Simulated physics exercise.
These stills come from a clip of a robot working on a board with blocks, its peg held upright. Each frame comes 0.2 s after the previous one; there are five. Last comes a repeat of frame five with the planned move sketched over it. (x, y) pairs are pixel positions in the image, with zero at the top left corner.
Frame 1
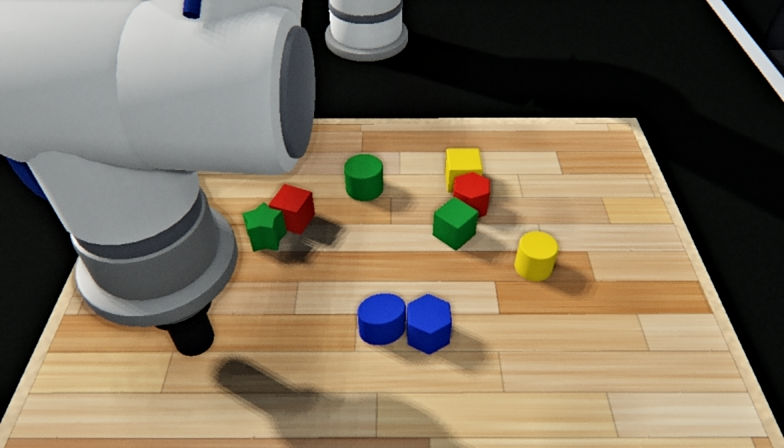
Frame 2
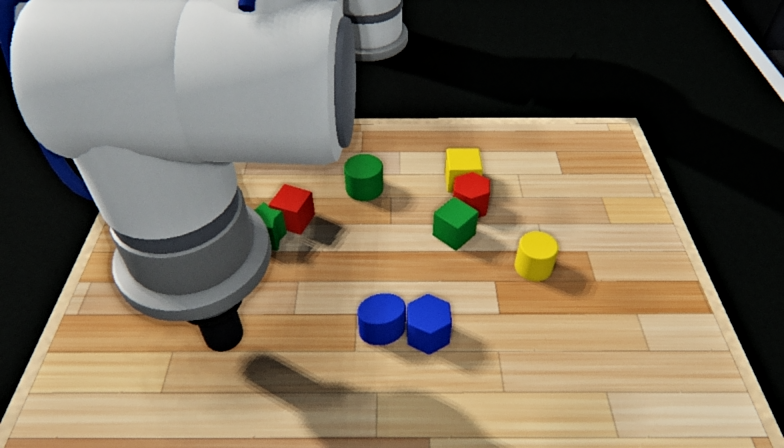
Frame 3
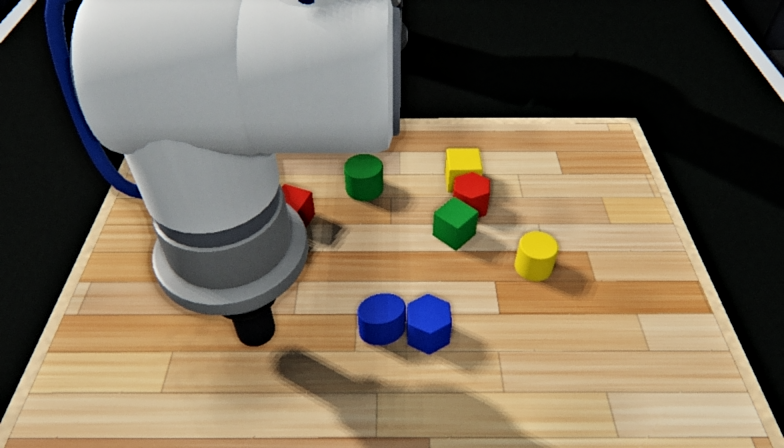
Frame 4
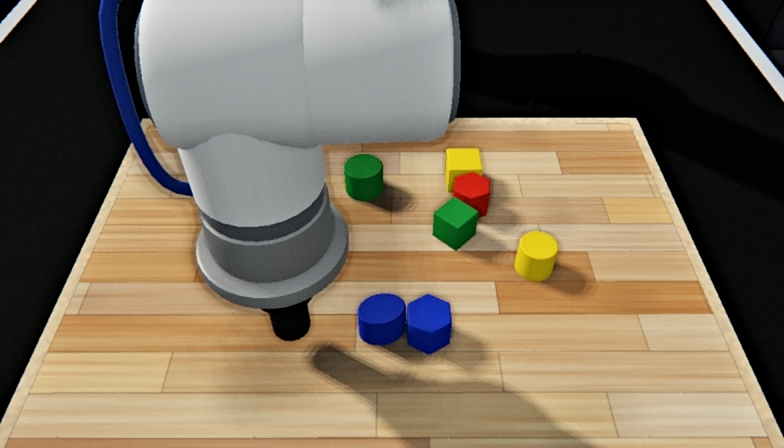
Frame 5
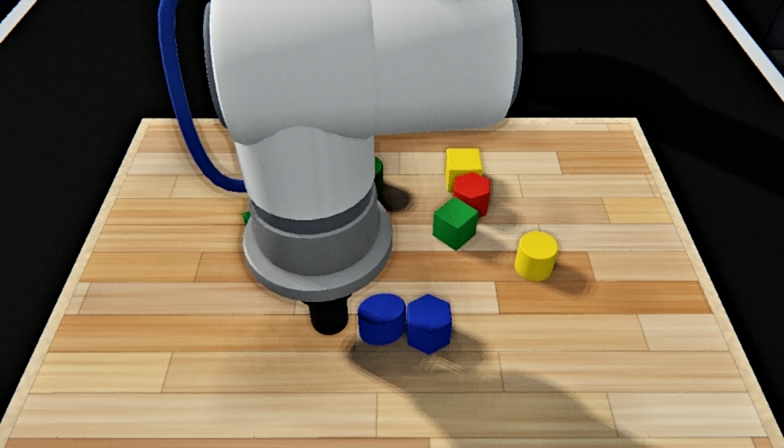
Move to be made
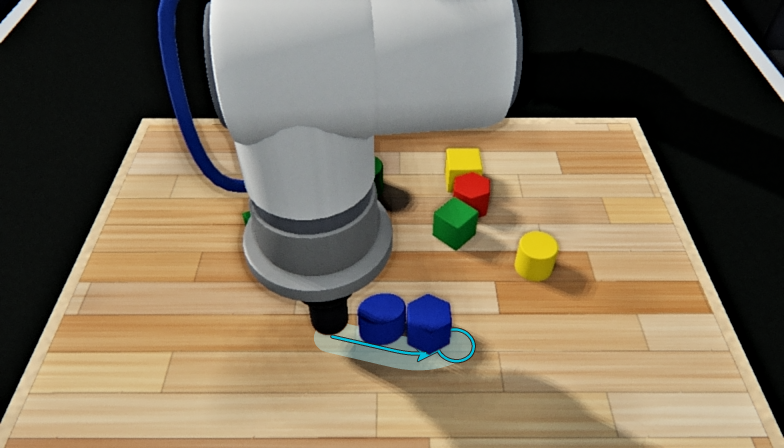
White robot arm moving its black peg steadily right across a wooden board towards a blue oval block beside a blue hexagon.
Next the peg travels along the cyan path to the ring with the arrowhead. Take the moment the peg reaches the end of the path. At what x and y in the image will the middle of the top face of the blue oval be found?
My best guess is (424, 296).
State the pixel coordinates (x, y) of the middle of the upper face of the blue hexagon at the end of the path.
I'd say the blue hexagon ends with its top centre at (476, 294).
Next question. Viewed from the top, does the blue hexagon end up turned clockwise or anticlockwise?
From above, it turns clockwise.
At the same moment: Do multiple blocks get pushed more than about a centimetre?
Yes, that is what happens.
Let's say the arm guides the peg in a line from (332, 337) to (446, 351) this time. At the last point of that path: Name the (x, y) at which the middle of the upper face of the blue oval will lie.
Around pixel (430, 293).
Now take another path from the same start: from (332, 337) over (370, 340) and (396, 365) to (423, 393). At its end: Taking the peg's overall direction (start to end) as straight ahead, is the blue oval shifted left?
I expect so.
The line goes from (332, 337) through (373, 346) and (415, 354) to (455, 345).
The first path, step by step. One third of the way, peg (373, 331); blue oval (406, 302), turned 40° anticlockwise; blue hexagon (450, 308), turned 40° clockwise.
Two thirds of the way, peg (417, 338); blue oval (422, 298), turned 100° anticlockwise; blue hexagon (466, 301), turned 80° clockwise.
At the end, peg (457, 330); blue oval (424, 296), turned 110° anticlockwise; blue hexagon (476, 294), turned 70° clockwise.
